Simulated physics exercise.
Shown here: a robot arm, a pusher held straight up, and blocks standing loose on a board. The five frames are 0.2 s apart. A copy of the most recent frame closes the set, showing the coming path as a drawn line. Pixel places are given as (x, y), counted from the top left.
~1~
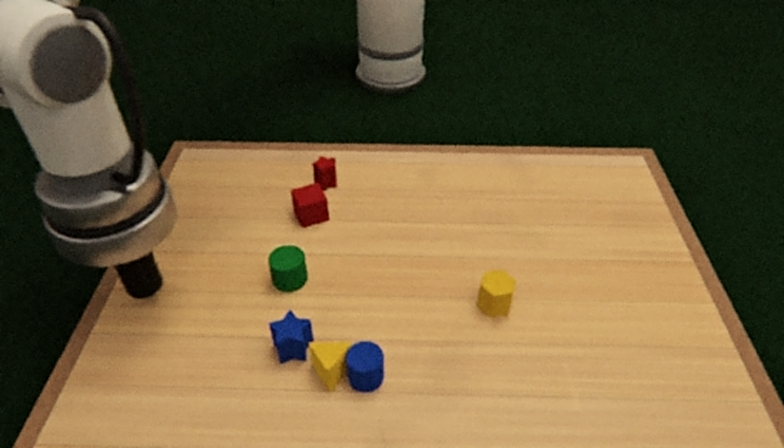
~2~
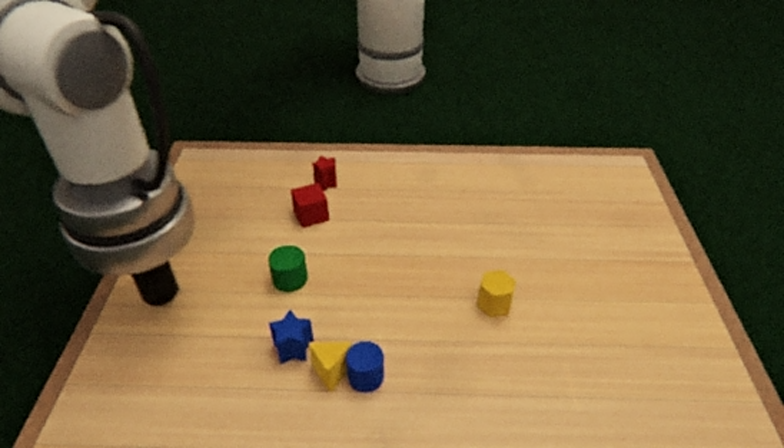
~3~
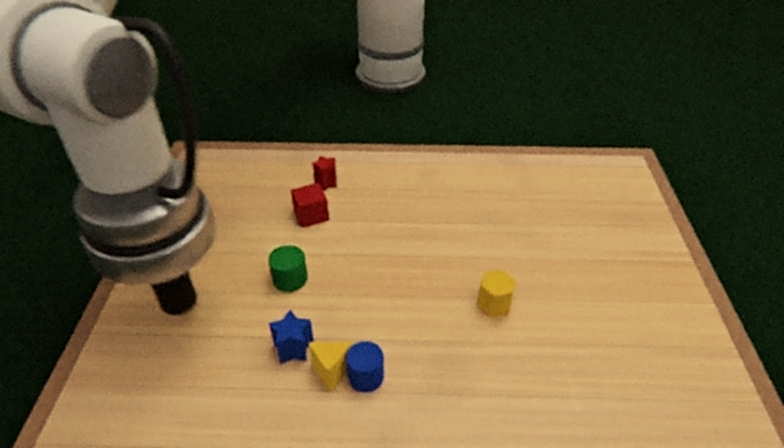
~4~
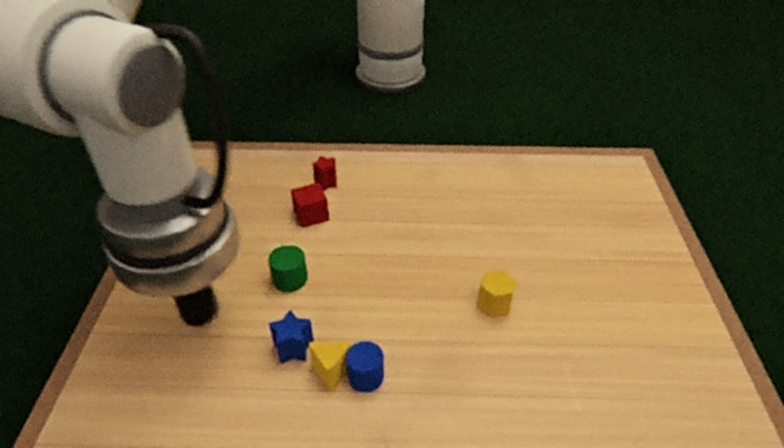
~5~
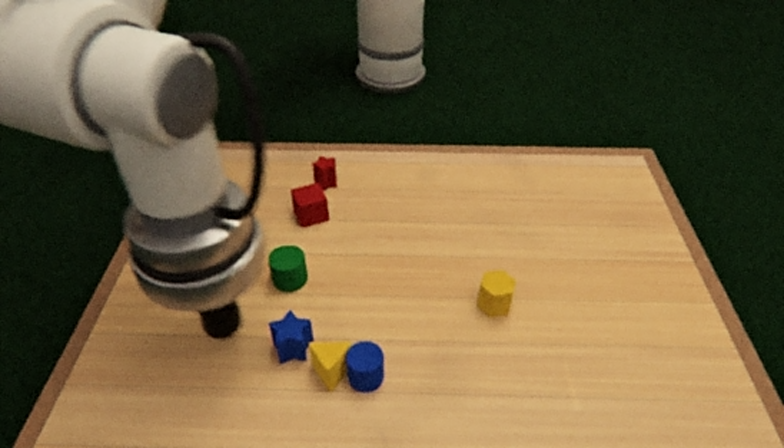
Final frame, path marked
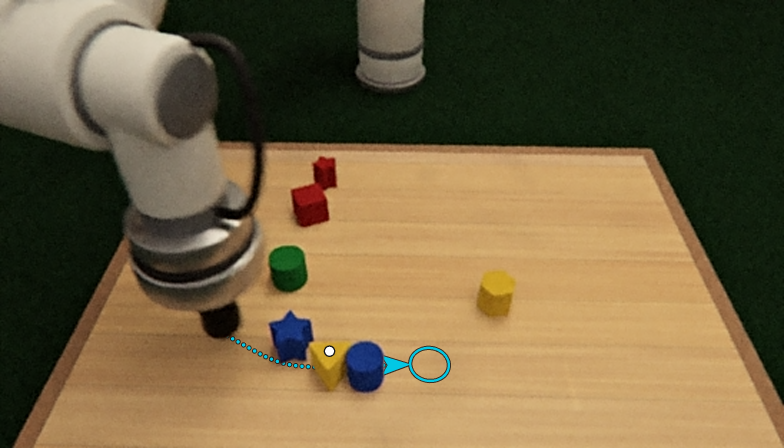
On a wooden board scattered with small red, green, blue and yellow blocks, a robot arm moved its black-tipped pusher steadily from the left edge rightward and slightly nearer, while the blocks stayed still.
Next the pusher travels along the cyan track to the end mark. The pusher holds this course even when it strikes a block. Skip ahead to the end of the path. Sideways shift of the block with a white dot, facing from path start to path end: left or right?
It moves over to the left.
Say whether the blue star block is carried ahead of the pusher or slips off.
It comes off the pusher's front.
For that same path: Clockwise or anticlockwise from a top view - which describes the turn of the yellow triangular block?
Short answer: Clockwise.
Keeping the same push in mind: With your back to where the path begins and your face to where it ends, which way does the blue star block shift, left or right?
The answer is left: Facing from the path's start to its end, that's where the blue star block shifts.
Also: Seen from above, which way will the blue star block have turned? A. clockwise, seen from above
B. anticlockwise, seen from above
B
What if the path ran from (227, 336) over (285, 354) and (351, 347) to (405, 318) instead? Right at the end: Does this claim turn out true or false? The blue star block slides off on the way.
That is false.
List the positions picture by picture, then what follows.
In the first frame, tip of the pusher at (146, 287), middles of tops, green circle at (286, 257), blue star block at (290, 326), yellow triangular block at (330, 351), blue circle at (365, 356).
In the second frame, pusher at (161, 294), nothing pushed.
In the third frame, pusher at (180, 303), nothing pushed.
In the fourth frame, pusher at (200, 313), nothing pushed.
In the fifth frame, pusher at (224, 325), green circle at (286, 257), blue star block at (290, 326), yellow triangular block at (330, 351), blue circle at (365, 356).
The line goes from (227, 336) through (284, 363) and (357, 366) to (430, 364); the dot is on the yellow triangular block.
On the path given first. One third of the way, pusher at (283, 353); blue star block at (311, 325), turned 10° anticlockwise.
Two thirds of the way, pusher at (357, 356); blue star block at (339, 316), turned 80° anticlockwise; yellow triangular block at (390, 350), turned 30° clockwise; blue circle at (414, 370).
At the end, pusher at (430, 354); green circle unmoved; blue star block at (339, 316), turned 80° anticlockwise; yellow triangular block at (465, 347), turned 50° clockwise; blue circle at (424, 377).
